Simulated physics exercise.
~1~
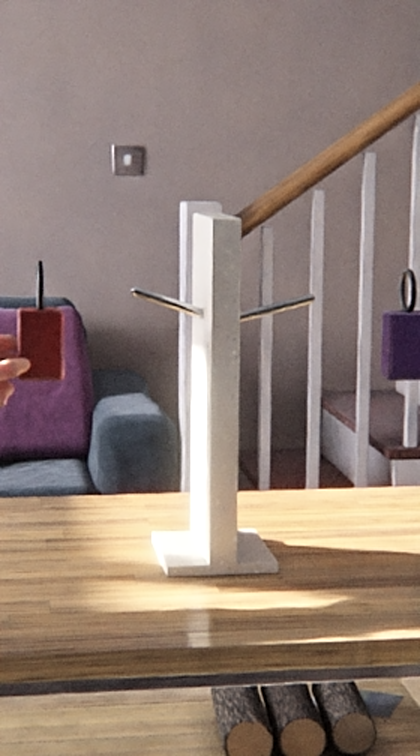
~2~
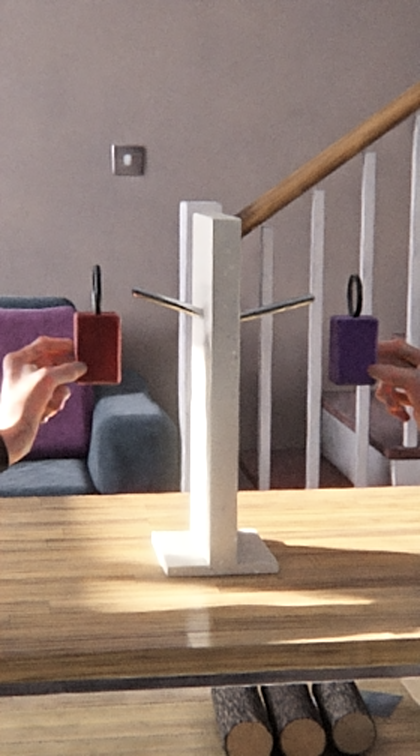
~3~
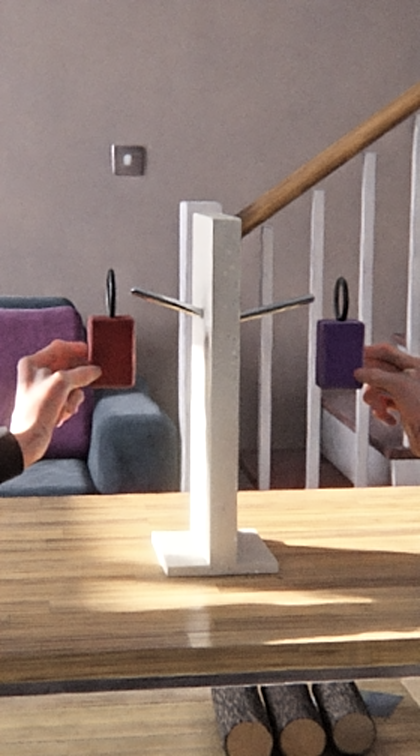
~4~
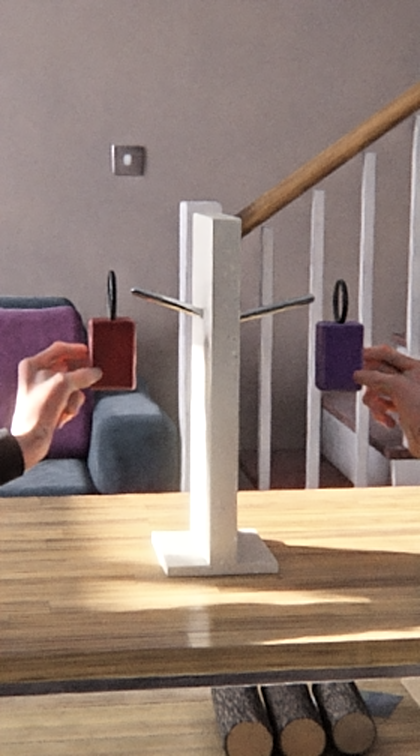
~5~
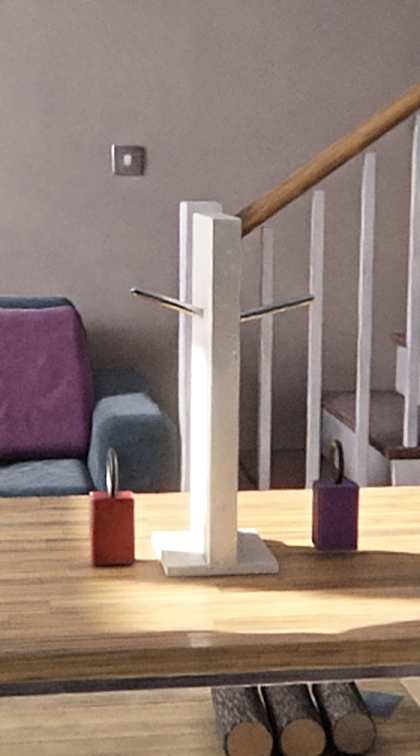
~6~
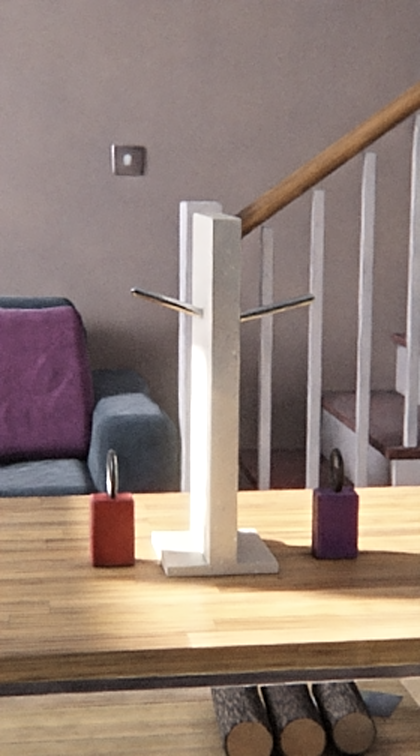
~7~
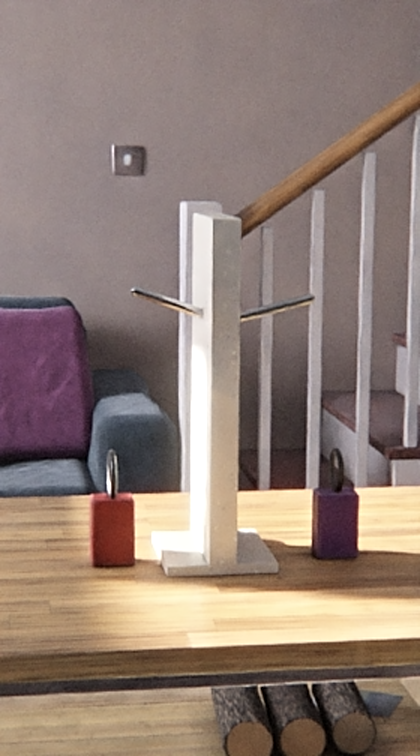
Two hands brought a red pouch in from the left and a purple one from the right, holding them still near the pegs of a white stand before letting go, and both dropped and ended up resting on the wooden table.
